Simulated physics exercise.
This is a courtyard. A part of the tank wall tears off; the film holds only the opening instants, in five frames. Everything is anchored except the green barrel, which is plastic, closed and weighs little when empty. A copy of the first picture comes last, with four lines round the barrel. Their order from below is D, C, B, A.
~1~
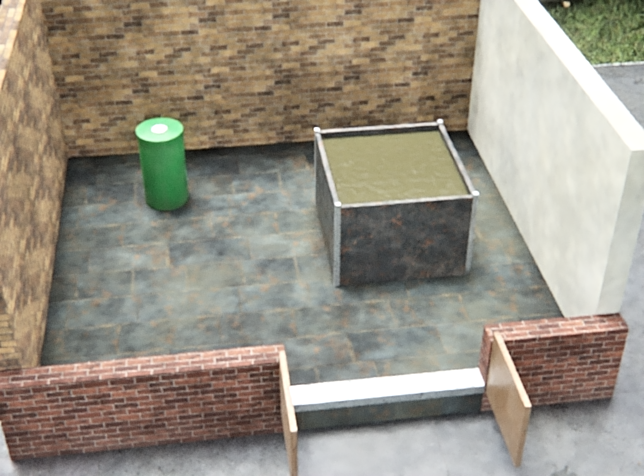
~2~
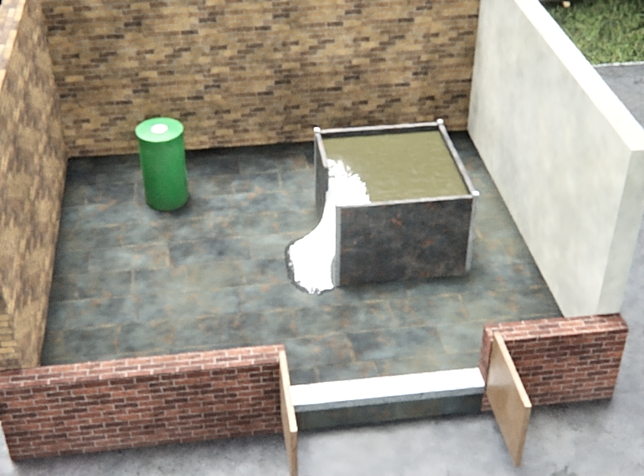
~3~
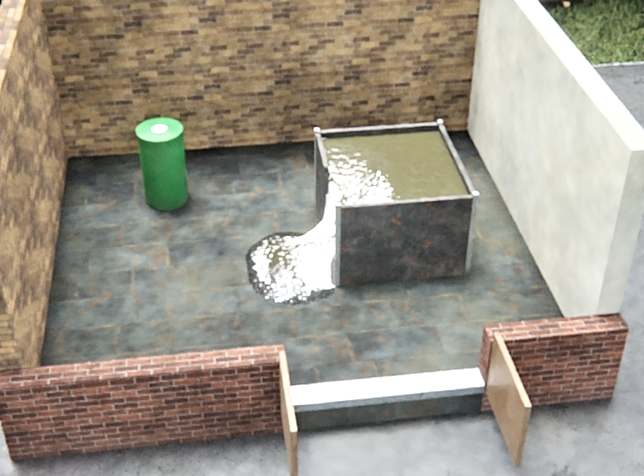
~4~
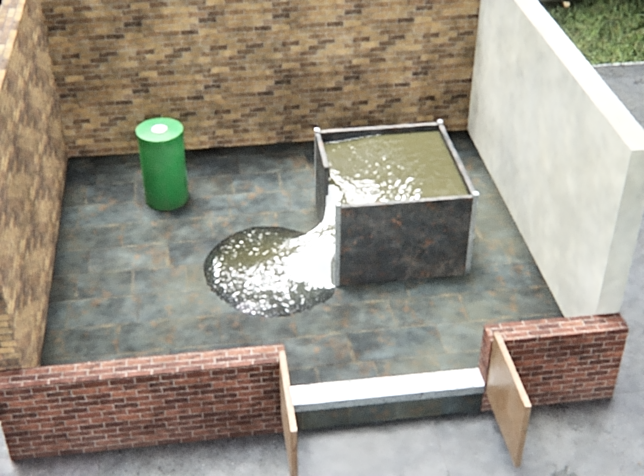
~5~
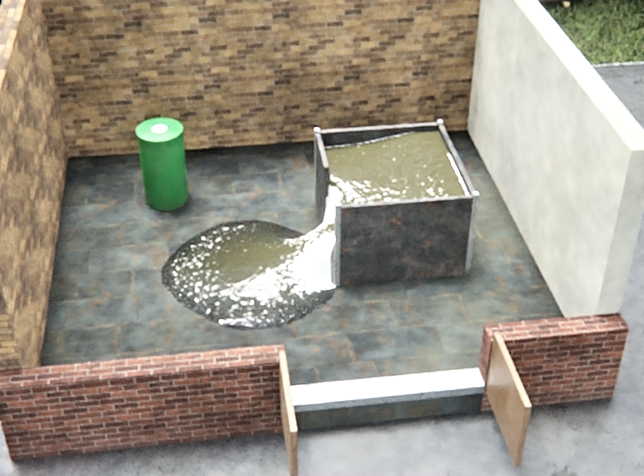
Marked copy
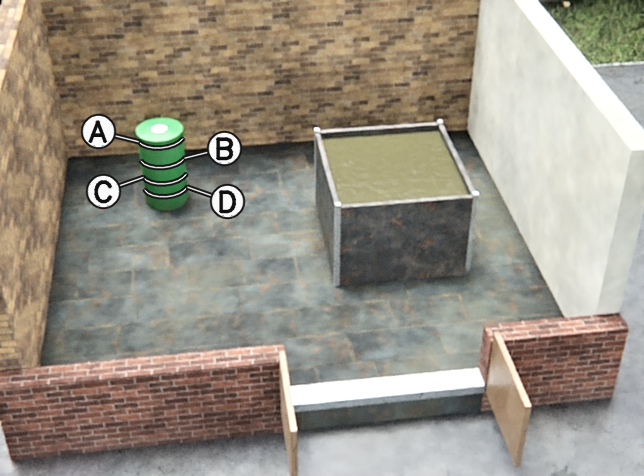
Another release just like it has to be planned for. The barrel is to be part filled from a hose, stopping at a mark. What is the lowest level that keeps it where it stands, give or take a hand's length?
It is D.
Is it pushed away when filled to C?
No, that is safe.
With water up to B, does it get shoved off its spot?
No, not at all.
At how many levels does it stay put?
All of them.
On the marked copy, A at (160, 147); B at (163, 167); C at (164, 183); D at (166, 196); from the bottom up D, C, B, A.
With A, it does not move.
With B, it does not move.
With C, it does not move.
With D, it does not move.
